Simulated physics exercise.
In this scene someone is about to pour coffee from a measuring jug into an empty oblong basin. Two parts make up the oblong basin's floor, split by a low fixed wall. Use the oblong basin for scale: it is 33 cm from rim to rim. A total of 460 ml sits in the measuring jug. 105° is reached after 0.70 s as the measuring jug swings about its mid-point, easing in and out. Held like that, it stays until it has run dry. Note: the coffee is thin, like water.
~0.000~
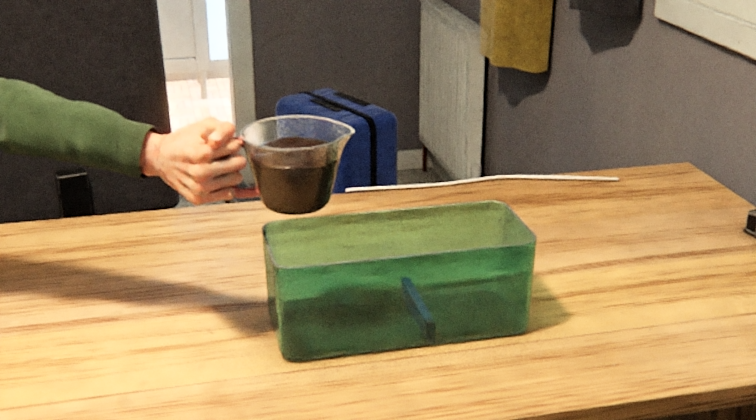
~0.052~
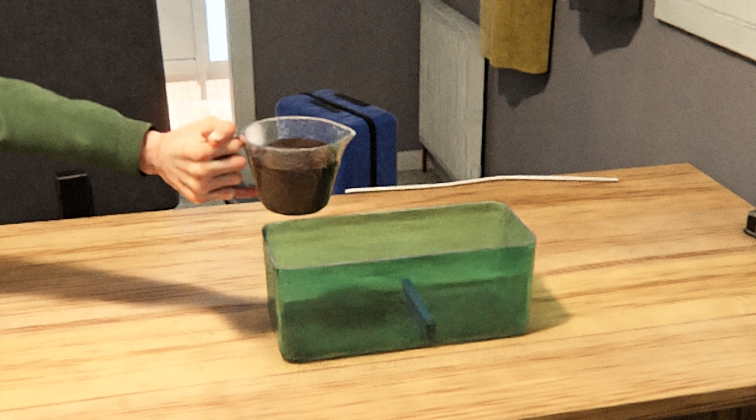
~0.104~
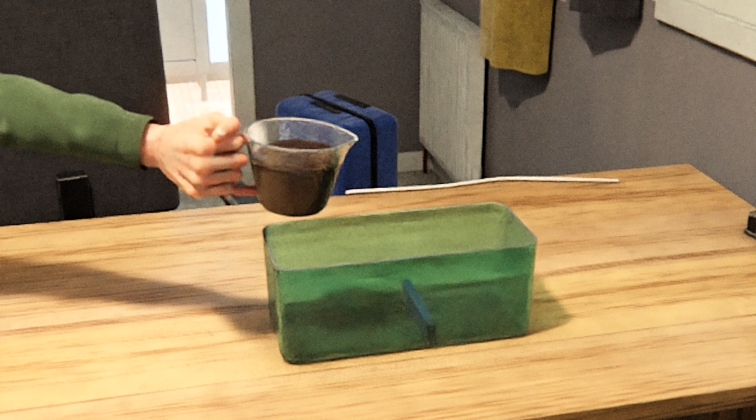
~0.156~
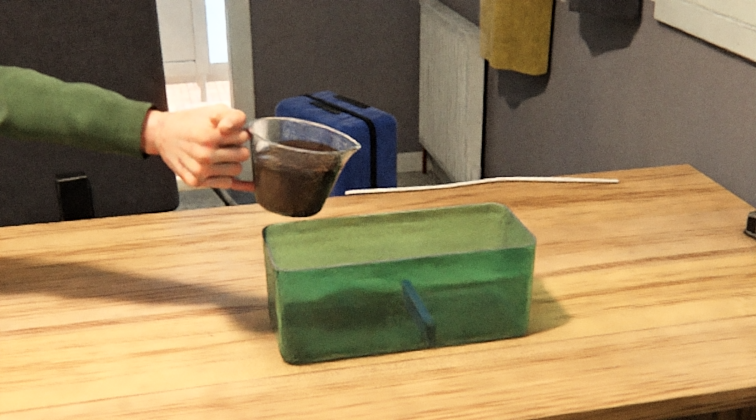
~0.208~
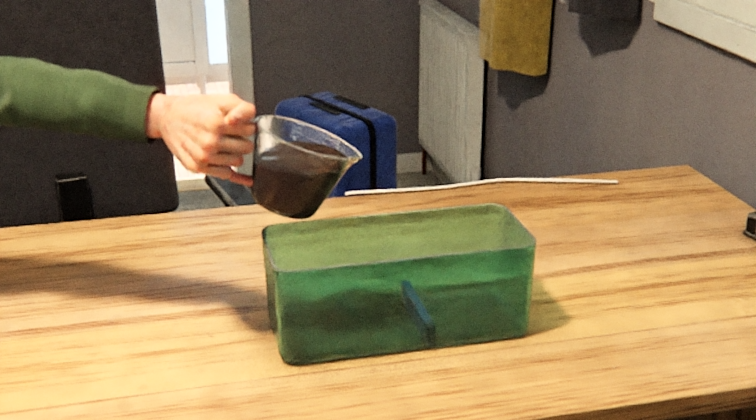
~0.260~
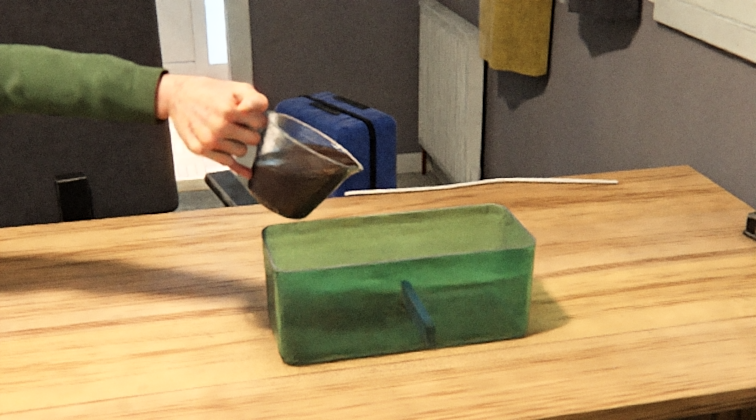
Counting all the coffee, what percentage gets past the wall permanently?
The share past the wall is about 12 per cent.
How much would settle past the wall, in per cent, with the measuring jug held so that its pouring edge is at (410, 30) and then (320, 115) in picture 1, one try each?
Some 75 and 15 per cent, in that order.
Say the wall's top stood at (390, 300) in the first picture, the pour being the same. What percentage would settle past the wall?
With the wall placed like that, close to 40 per cent.
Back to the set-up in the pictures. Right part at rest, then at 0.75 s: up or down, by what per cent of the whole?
Looks like it goes higher by around 6.
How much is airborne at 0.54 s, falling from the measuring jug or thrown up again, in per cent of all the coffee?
Roughly 22 %.
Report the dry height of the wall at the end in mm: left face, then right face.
About 12 mm on the left, about 26 mm on the right.
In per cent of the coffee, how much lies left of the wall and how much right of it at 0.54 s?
I'd say some 40 in a hundred on the left and 0 on the right.
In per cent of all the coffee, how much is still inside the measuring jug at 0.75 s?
What remains is about 3 percent of it all.
Then, 0.54 s in, the tilt is 92° and 37 per cent is still to pour, 41 is left of the wall and 0 right of it.
Then, 0.75 s in, the tilt is 105° and 3 per cent is still to pour, 87 is left of the wall and 6 right of it.
Then, 0.96 s in, the tilt is 105° and 0 per cent is still to pour, 86 is left of the wall and 12 right of it.
Then, 1.20 s in, the tilt is 105° and 0 per cent is still to pour, 86 is left of the wall and 12 right of it.
Finally, 87 per cent lies left of the wall, 12 right of it and 2 outside.
